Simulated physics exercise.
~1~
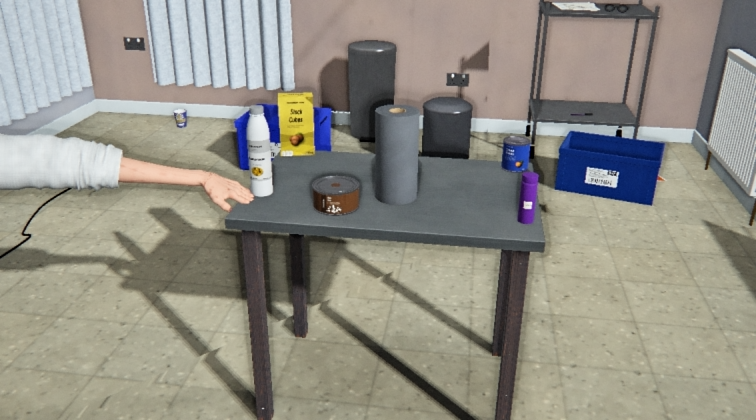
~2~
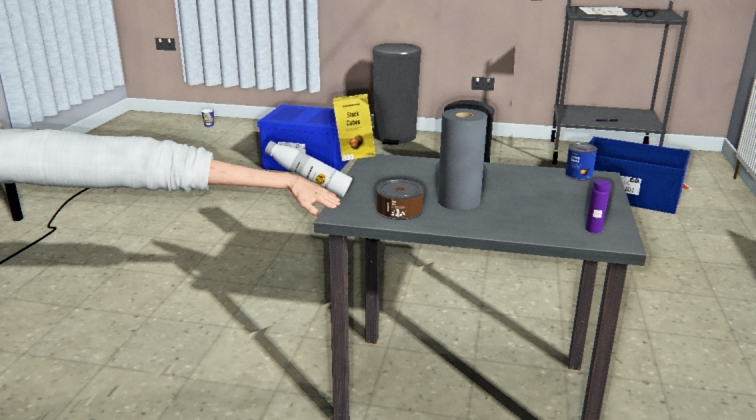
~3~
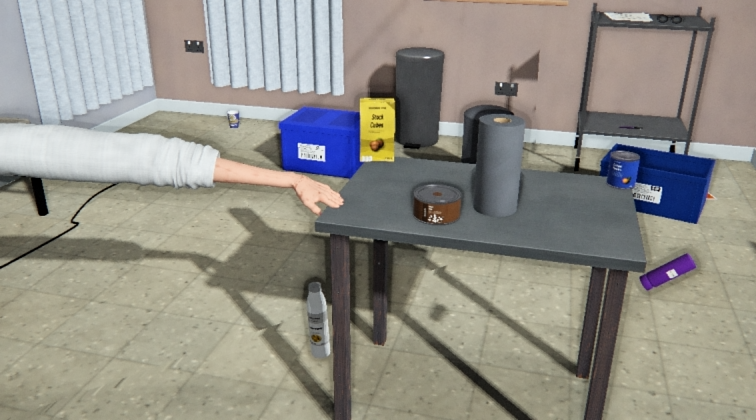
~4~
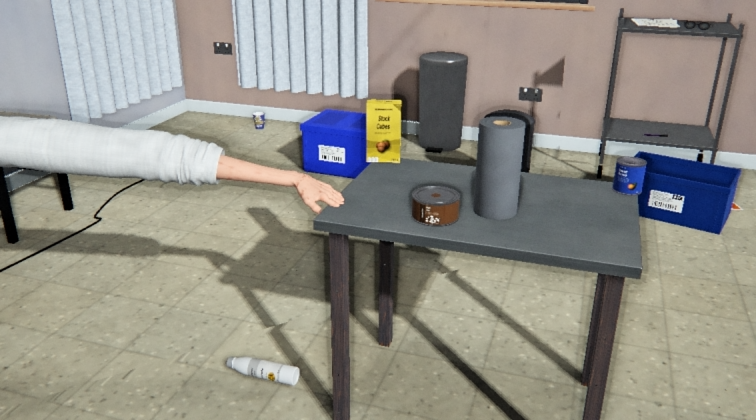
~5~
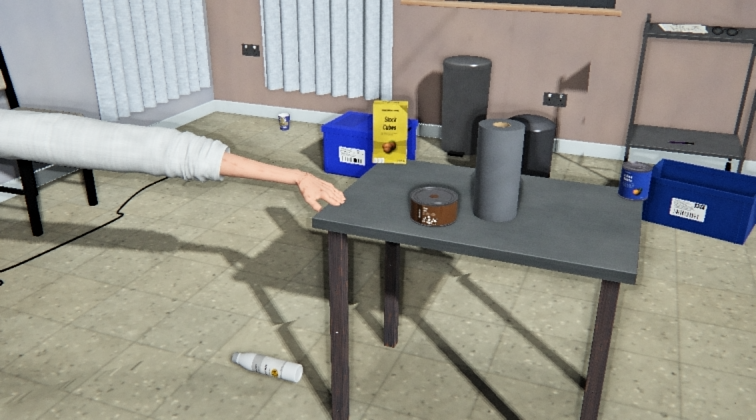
In a room, a table jerks right beside an outstretched arm, toppling two bottles to the floor.
